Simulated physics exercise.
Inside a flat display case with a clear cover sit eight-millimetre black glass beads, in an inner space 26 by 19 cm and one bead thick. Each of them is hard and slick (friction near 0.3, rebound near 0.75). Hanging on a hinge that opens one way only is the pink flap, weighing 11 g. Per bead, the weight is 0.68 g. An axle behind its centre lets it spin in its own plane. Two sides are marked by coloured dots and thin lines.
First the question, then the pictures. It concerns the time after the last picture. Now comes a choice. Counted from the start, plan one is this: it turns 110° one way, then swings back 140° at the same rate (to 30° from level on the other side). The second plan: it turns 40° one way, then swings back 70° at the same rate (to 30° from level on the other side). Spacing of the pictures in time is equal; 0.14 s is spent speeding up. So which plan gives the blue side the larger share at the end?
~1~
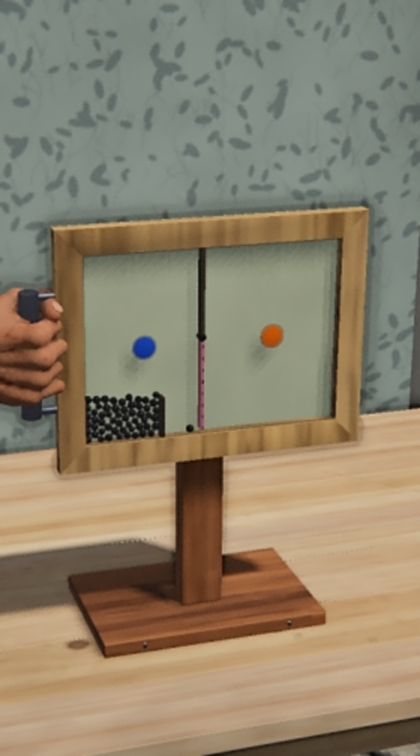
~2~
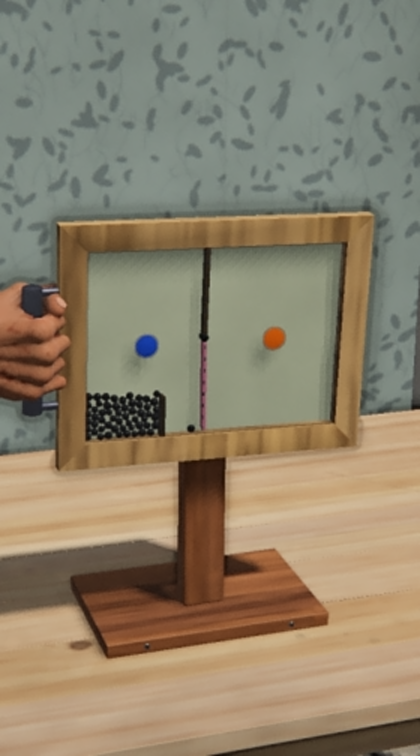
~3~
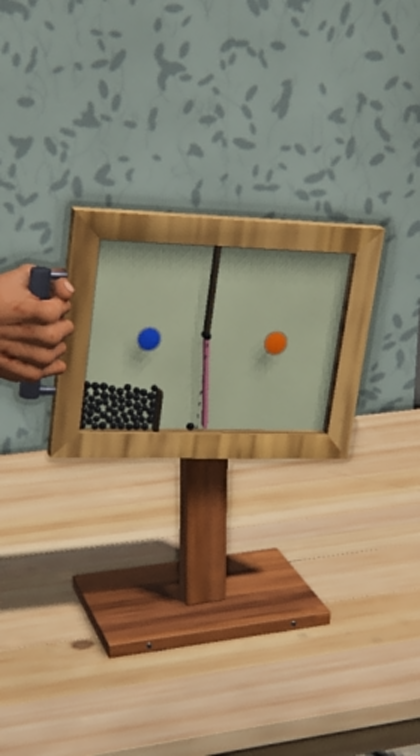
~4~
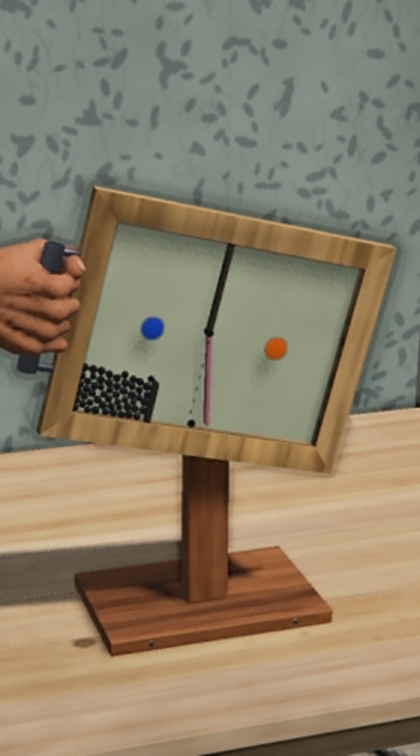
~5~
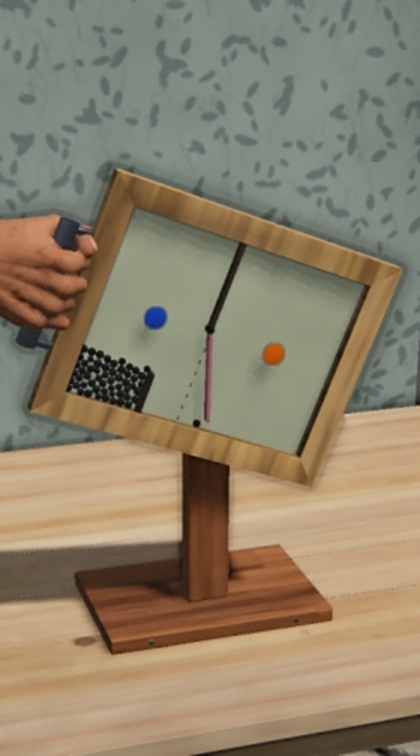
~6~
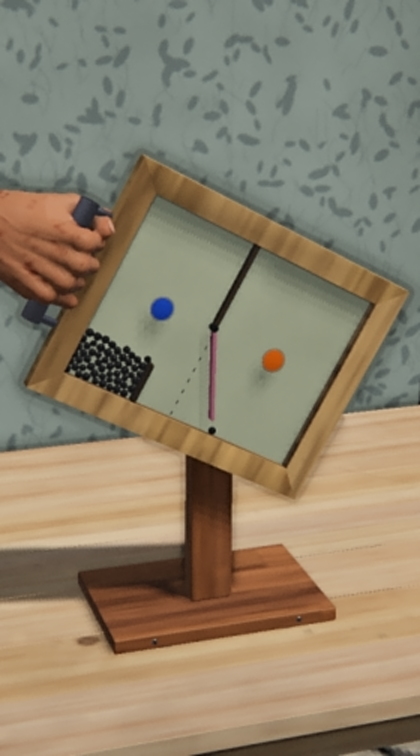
I would say plan two.
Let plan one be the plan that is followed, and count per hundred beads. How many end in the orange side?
The answer is near 95 percent.
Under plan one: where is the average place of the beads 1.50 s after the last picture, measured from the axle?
Offset approx. 3 cm right, 9 cm below.
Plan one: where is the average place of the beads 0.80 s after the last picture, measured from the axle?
About 3 cm left and 1 cm below.
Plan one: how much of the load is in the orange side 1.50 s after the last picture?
Close to 90 % of the load.
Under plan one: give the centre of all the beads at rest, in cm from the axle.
Some 7 cm right and 5 cm below.
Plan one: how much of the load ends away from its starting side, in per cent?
Moved share: About 95 per cent.
Plan one. 0.80 s after the last picture, it stands 110° clockwise; the beads' middle is 3 cm left of and 1 cm below the centre; orange 45 %, blue 55 %; pink flap open 50°.
Then, 1.50 s after the last picture, it stands 40° clockwise; the beads' middle is 3 cm right of and 9 cm below the centre; orange 90 %, blue 10 %; pink flap open 50°.
Then, 2.20 s after the last picture, it stands 30° anticlockwise; the beads' middle is 8 cm right of and 5 cm below the centre; orange 95 %, blue 5 %; pink flap shut.
At rest 2.7 s after the last picture, it stands 30° anticlockwise; orange 95 %, blue 5 %; pink flap shut.
Plan two would end with orange 0 %, blue 100 %.
